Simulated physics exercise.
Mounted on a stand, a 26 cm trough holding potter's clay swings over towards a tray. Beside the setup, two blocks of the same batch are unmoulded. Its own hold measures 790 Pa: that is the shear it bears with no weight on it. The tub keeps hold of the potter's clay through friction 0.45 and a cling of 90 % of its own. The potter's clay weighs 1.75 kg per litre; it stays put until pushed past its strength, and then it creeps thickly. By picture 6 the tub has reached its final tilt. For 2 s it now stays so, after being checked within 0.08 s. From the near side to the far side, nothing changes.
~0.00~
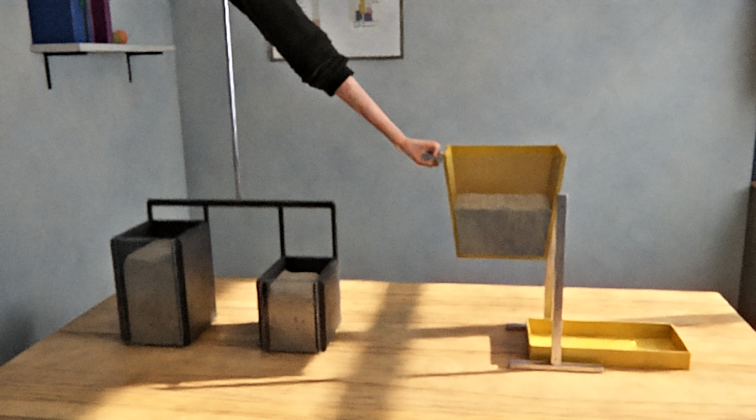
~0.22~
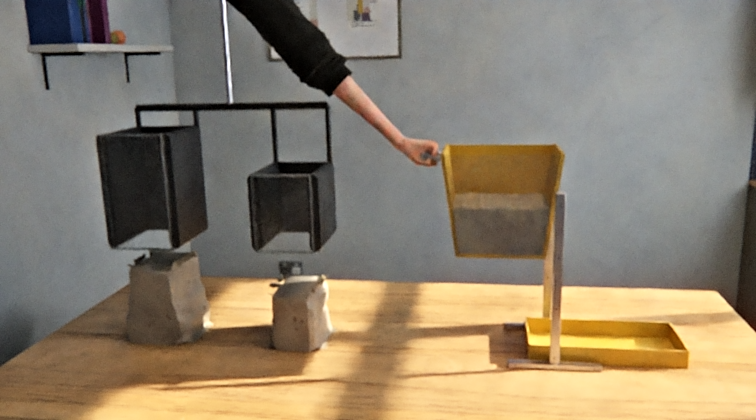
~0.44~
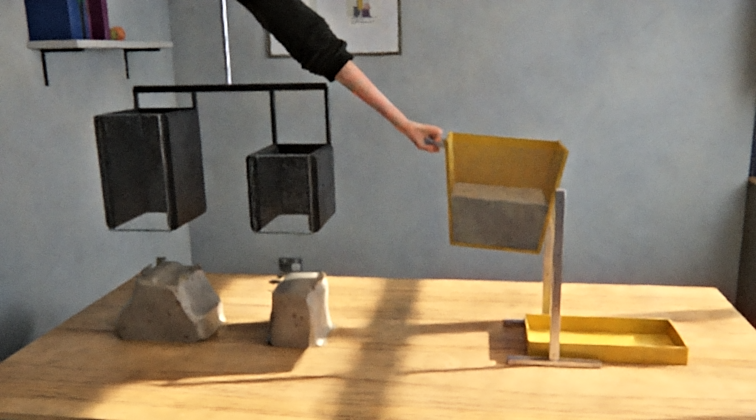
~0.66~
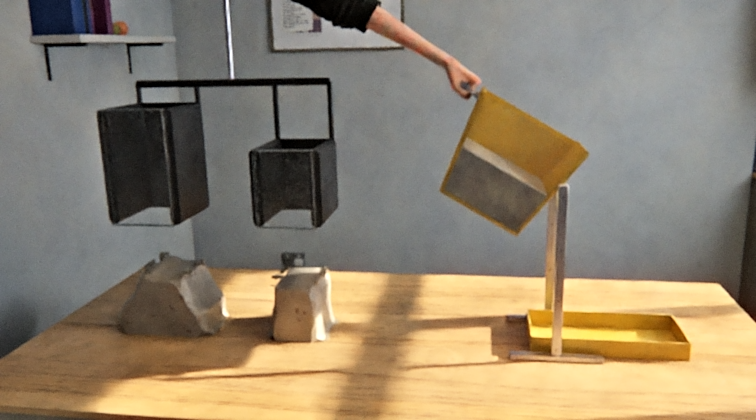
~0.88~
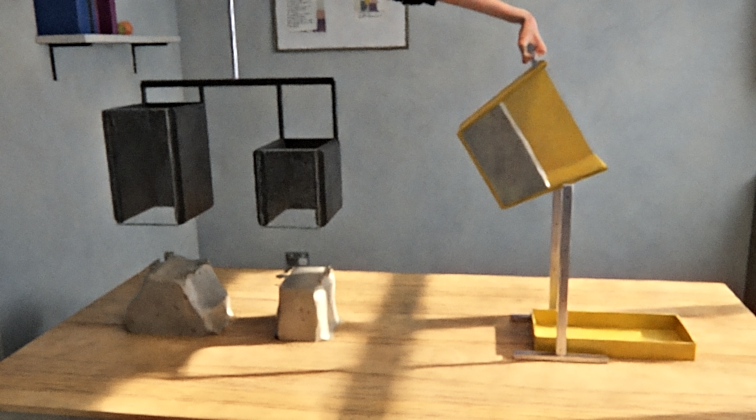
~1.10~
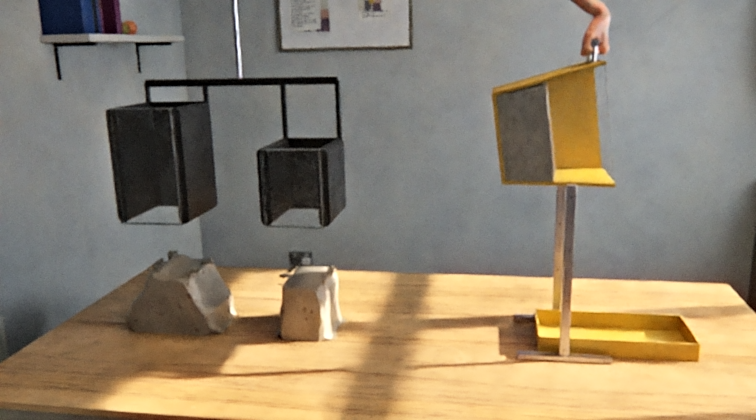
A dark-sleeved arm reaches in above a wooden table by a blue-grey wall, seen from the front, gripping a yellow trough of grey clay on a stand beside a low yellow tray. At left, joined black moulds lift off two grey blocks, and the larger left one slumps while the smaller barely changes. The hand then swings the trough clockwise onto its side, clay staying packed inside, as the view drifts slightly left.
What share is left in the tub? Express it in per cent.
About 100 %.
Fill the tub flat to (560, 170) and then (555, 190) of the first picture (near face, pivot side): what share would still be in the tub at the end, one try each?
Respectively 70 percent and 100 percent.
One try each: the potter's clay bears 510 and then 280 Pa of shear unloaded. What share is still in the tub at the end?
The two runs give near 100 % and near 80 % respectively.
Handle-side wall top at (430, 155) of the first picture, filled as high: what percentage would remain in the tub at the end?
The tub would end up holding some 100 % of it.
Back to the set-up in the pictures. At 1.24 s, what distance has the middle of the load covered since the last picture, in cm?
Around 1 cm.
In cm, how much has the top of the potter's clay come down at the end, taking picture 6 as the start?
The top ends up some 5 cm below its level in the last picture.
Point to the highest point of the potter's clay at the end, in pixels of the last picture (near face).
I'd say it peaks at roughly (559, 105) in the last picture.
After 1.24 s, the tub is at 83 degrees and holds 100 %.
After 1.41 s, the tub is at 83 degrees and holds 100 %.
After 1.58 s, the tub is at 83 degrees and holds 100 %.
After 1.75 s, the tub is at 83 degrees and holds 100 %.
After 3.10 s, the tub is at 83 degrees and holds 100 %.
